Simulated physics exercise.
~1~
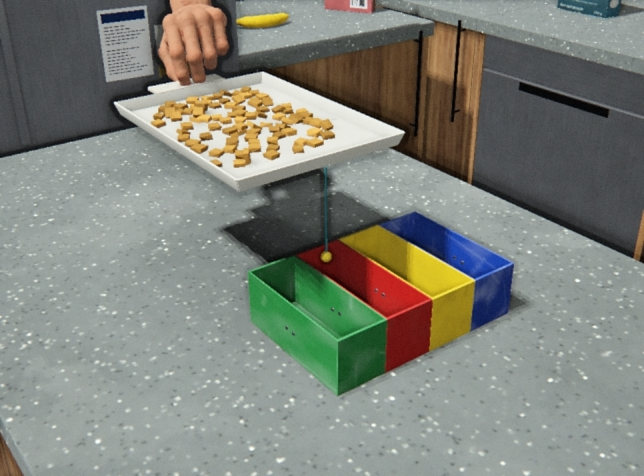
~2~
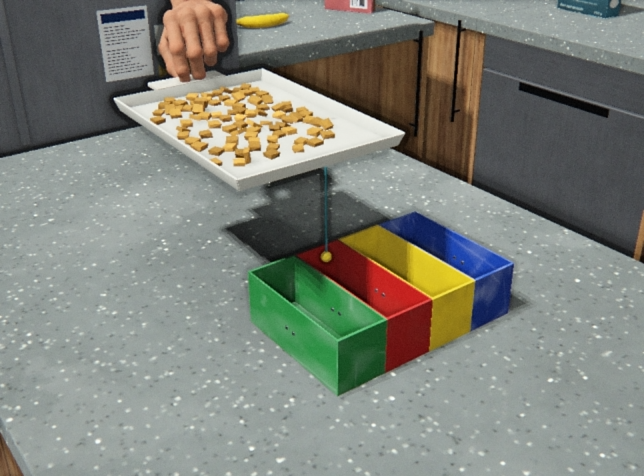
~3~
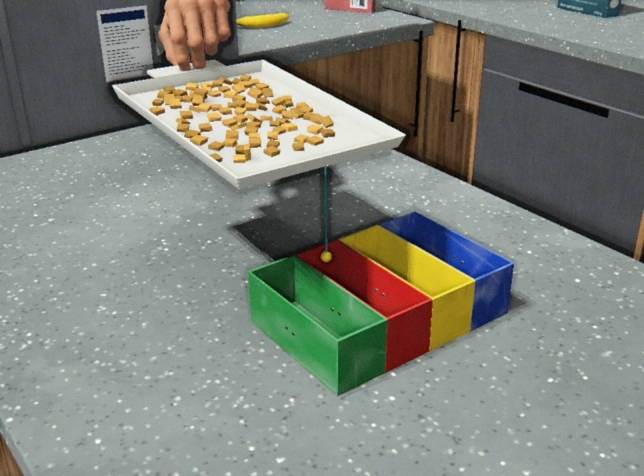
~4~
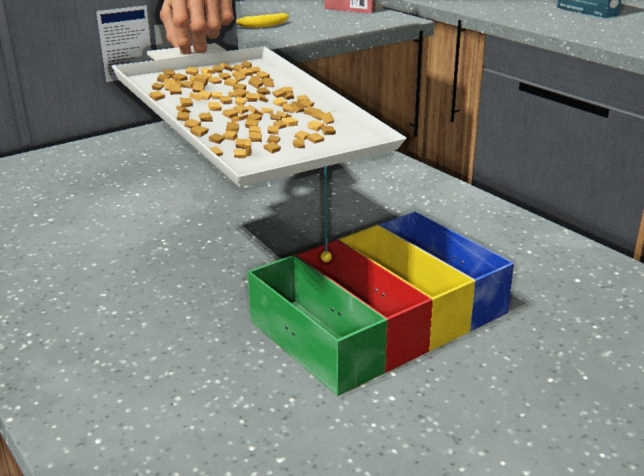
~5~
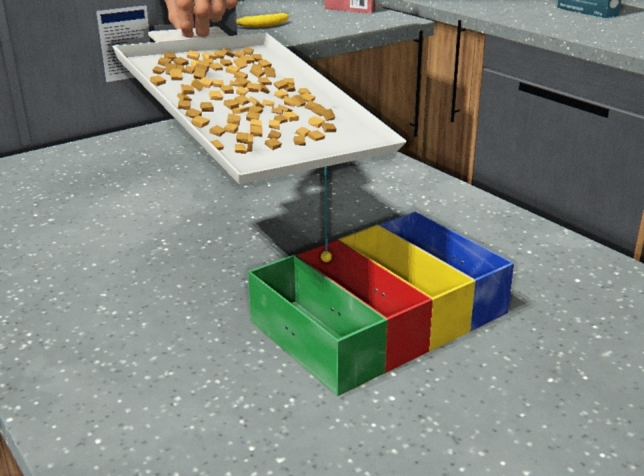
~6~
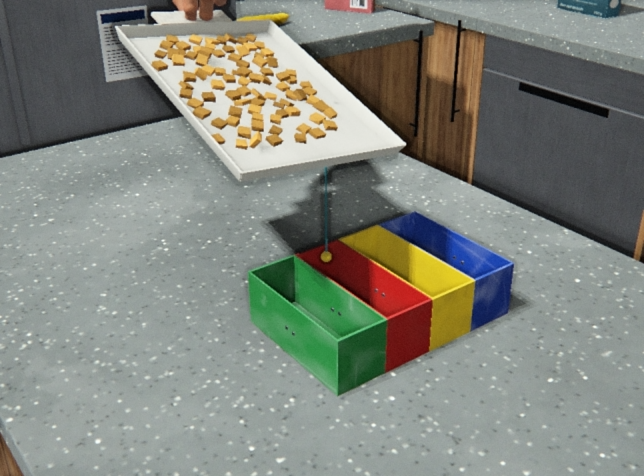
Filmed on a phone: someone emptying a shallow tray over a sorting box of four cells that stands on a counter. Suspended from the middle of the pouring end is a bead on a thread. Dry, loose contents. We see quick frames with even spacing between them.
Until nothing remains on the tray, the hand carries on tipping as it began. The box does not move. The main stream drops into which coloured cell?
It drops into the yellow cell.
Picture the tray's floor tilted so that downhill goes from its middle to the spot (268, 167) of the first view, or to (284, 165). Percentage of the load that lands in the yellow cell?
I'd say roughly 0 percent with the first slope, 0 percent with the other.
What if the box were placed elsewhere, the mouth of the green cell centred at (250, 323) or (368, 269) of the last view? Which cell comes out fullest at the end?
Try 1: The blue one. Try 2: Red.
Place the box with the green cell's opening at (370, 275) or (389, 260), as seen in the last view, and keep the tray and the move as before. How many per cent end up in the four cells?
Well, you'd get about 100 per cent and then about 90 per cent.
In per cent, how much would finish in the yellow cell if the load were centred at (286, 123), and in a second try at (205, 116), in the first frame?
Close to 70 per cent, followed by close to 60 per cent.
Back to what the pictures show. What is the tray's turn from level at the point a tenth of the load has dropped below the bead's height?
Roughly 70 degrees.
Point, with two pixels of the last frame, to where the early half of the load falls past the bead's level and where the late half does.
Half one: (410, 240), half two: (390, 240).
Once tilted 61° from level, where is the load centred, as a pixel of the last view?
Centre estimate: (365, 144).
Soon after the last picture, tray tipped steeply; most on the tray; about a quarter falling or outside the box.
A little later, tray tipped right over; a small part on the tray; about half in the yellow cell; about a quarter in the blue cell; a small part in the red cell; a small part falling or outside the box.
Later still, tray tipped past a quarter turn; about two thirds in the yellow cell; about a quarter in the red cell; about a quarter in the blue cell; a stray few in the green cell.
At rest, tray tipped past a quarter turn; about two thirds in the yellow cell; about a quarter in the red cell; about a quarter in the blue cell; a stray few in the green cell.
